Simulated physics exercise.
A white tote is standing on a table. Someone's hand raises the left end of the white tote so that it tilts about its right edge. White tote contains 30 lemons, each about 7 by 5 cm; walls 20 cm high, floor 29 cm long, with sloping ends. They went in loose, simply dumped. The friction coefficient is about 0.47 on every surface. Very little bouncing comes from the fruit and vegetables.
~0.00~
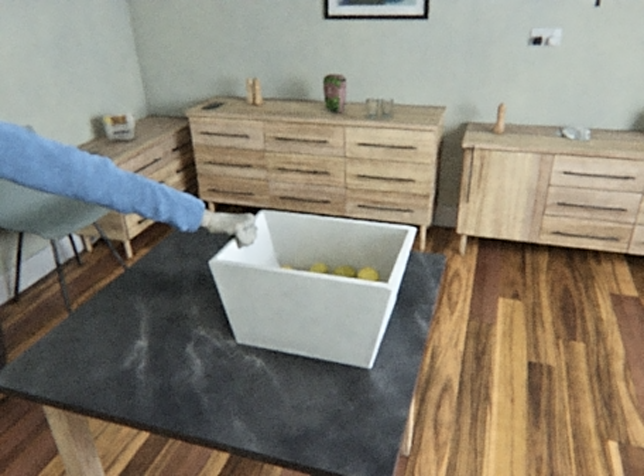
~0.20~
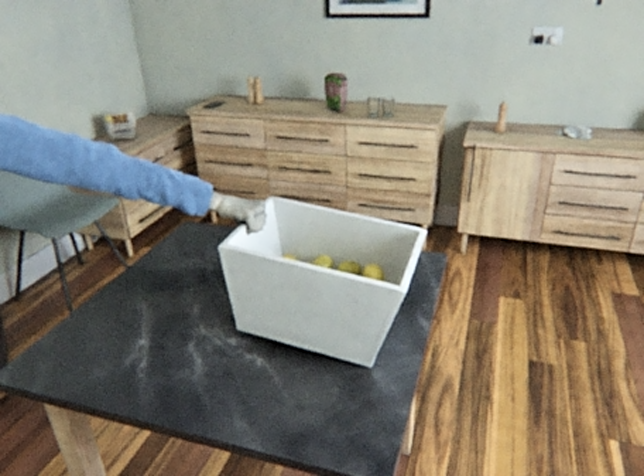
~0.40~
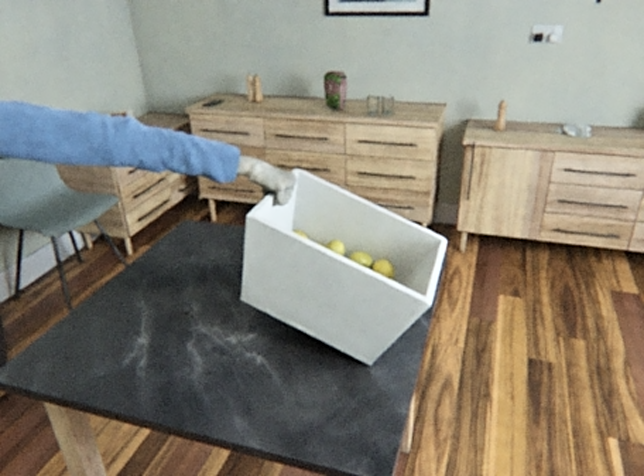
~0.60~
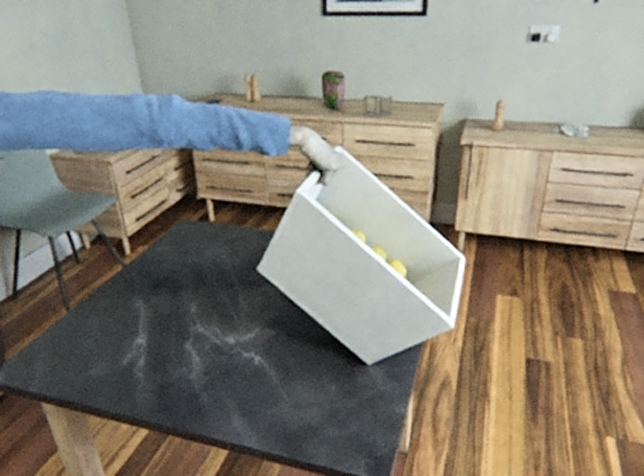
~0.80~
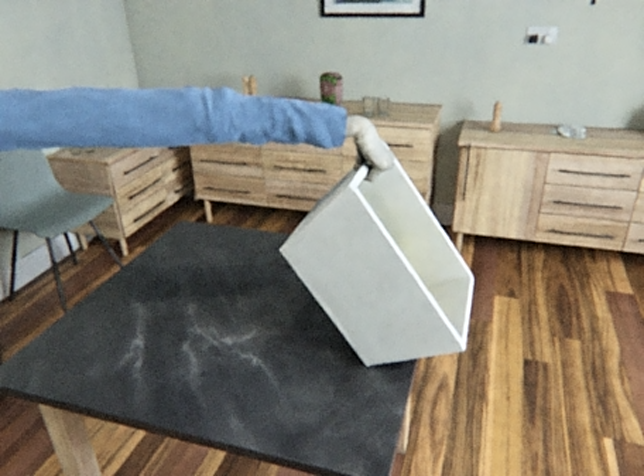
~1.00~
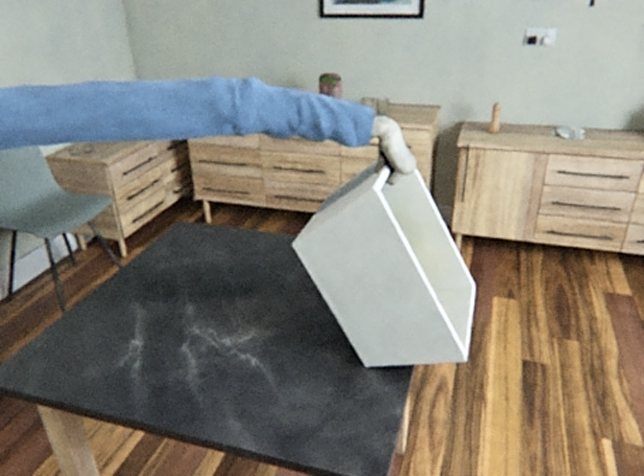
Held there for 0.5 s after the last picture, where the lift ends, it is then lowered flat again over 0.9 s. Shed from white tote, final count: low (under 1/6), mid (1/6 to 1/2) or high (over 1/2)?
Low.
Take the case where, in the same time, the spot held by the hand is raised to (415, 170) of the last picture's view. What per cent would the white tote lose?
White tote: 0 %.
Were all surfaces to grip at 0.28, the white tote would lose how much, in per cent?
White tote 0 per cent.
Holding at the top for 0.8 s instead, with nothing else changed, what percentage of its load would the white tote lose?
In that case the white tote sheds 0 percent of its load.
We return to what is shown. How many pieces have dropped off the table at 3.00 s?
About 0.
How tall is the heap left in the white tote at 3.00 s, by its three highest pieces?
Roughly 14 cm high.
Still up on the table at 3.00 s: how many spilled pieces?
My count comes to close to 0.
After 1.32 s, tilt 61°; the white tote has all 30.
After 1.72 s, tilt 52°; the white tote has all 30.
After 2.28 s, tilt 3°; the white tote has all 30.
Outcome (at 3.00 s), the white tote has all 30. Asked share, 0 of 30, 0 per cent.
